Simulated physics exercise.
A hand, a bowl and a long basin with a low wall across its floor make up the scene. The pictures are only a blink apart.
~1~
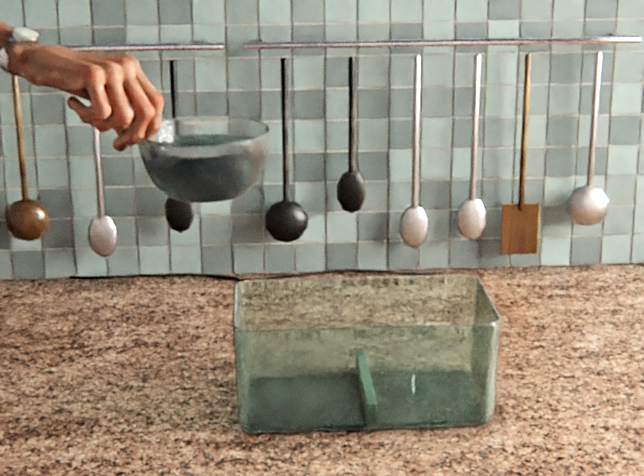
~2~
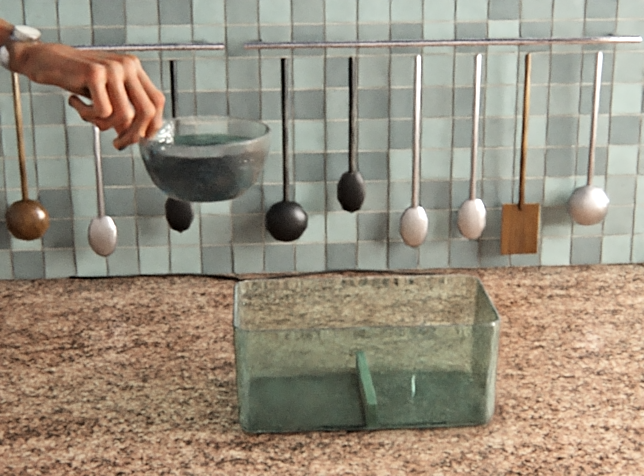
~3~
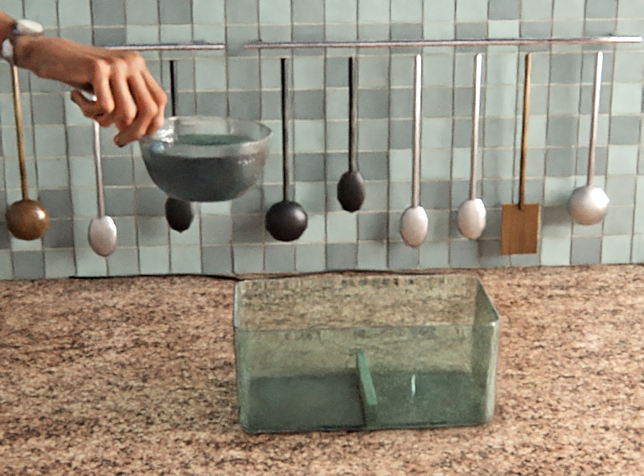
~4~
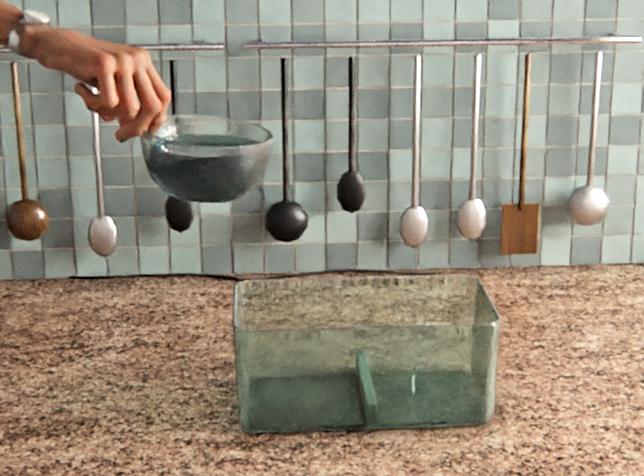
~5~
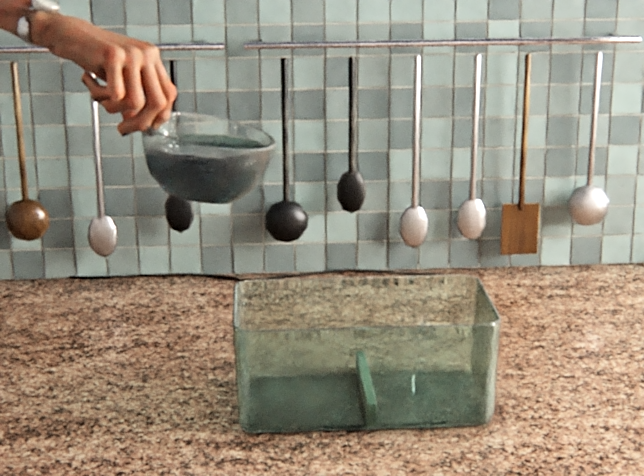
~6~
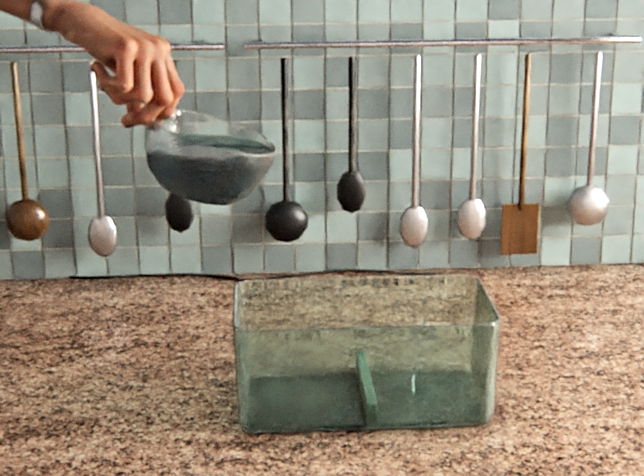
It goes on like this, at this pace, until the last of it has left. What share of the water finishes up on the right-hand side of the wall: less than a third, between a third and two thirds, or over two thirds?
Low band.
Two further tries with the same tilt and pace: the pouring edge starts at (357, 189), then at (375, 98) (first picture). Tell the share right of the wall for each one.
It comes to 75 % the first time and 80 % the second.
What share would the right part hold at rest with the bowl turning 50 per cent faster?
Near 20 in a hundred.
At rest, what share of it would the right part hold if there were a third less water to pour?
Around 15 percent, more or less.
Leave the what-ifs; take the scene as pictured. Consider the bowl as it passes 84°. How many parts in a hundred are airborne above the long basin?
50 in a hundred.
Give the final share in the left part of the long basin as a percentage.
I'd put it at around 80 %.
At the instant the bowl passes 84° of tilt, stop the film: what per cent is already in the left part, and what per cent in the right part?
Split is about 20 % to the left and 0 % to the right.
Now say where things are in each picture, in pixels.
Tilt 0°; pouring edge (270, 131); surface from (144, 148) to (266, 145); the long basin's rim runs from (235, 306) to (489, 300); the wall's top is at (366, 377), in the first picture.
Tilt 1°; pouring edge (270, 132); surface from (143, 148) to (266, 146), in the second picture.
Tilt 3°; pouring edge (271, 134); surface from (144, 147) to (267, 147), in the third picture.
Tilt 6°; pouring edge (273, 138); surface from (145, 146) to (268, 147), in the fourth picture.
Tilt 11°; pouring edge (274, 144); surface from (147, 146) to (270, 148), in the fifth picture.
Tilt 17°; pouring edge (276, 151); surface from (149, 146) to (272, 149), in the sixth picture.
A moment on, the bowl is tipped on its side and 29 per cent is still to pour, 20 is left of the wall and 0 right of it.
Next, the bowl is tipped right over and 0 per cent is still to pour, 89 is left of the wall and 5 right of it.
Then the bowl is tipped right over and 0 per cent is still to pour, 84 is left of the wall and 15 right of it.
Later the bowl is tipped right over and 0 per cent is still to pour, 82 is left of the wall and 17 right of it.
At rest 82 per cent lies left of the wall, 17 right of it and 2 outside.
